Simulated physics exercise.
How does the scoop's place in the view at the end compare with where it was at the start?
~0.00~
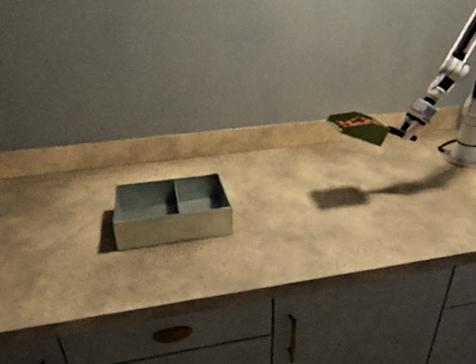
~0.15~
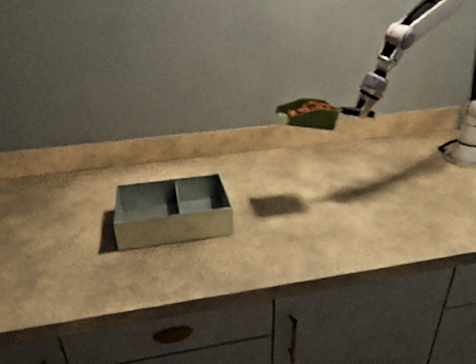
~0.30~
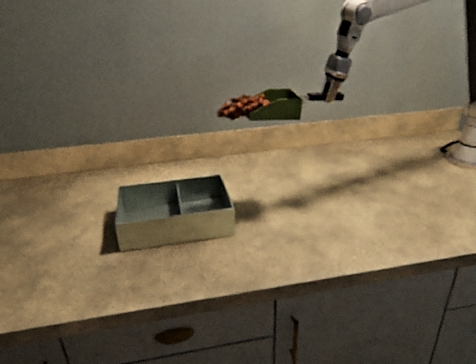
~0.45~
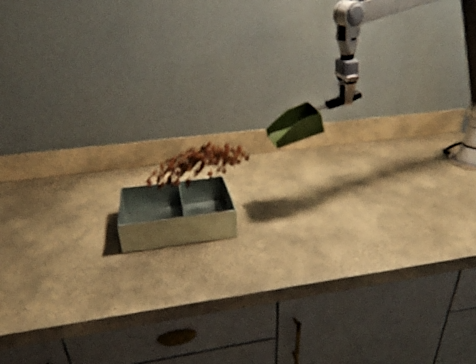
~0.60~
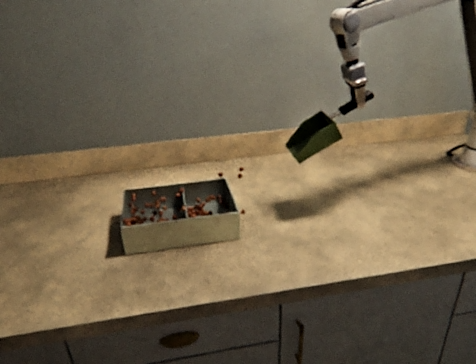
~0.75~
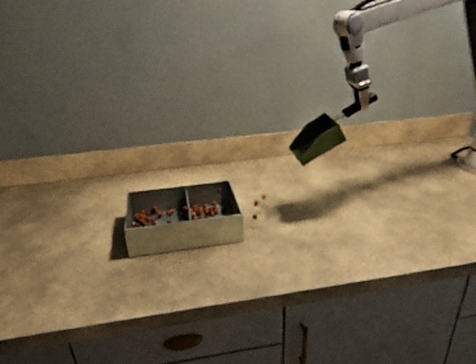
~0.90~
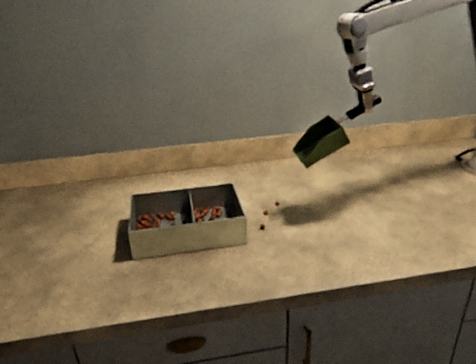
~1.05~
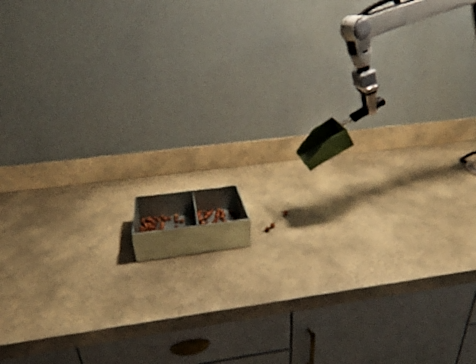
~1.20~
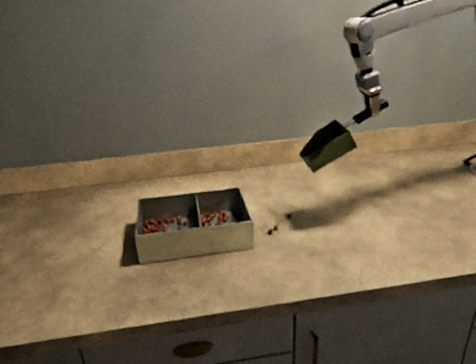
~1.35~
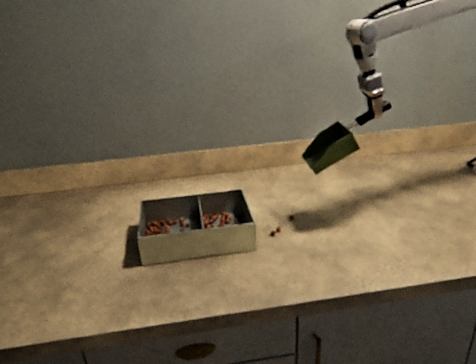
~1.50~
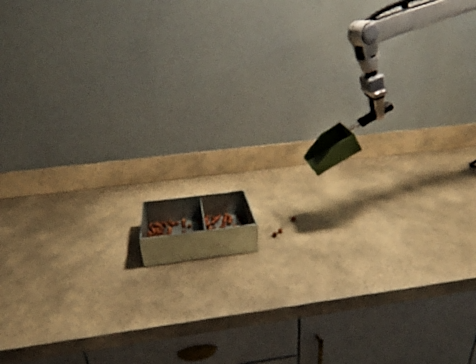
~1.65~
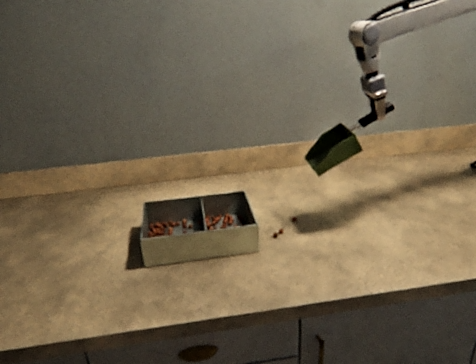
At the end the scoop is a little farther left and slightly lower in the view than it was at the start.
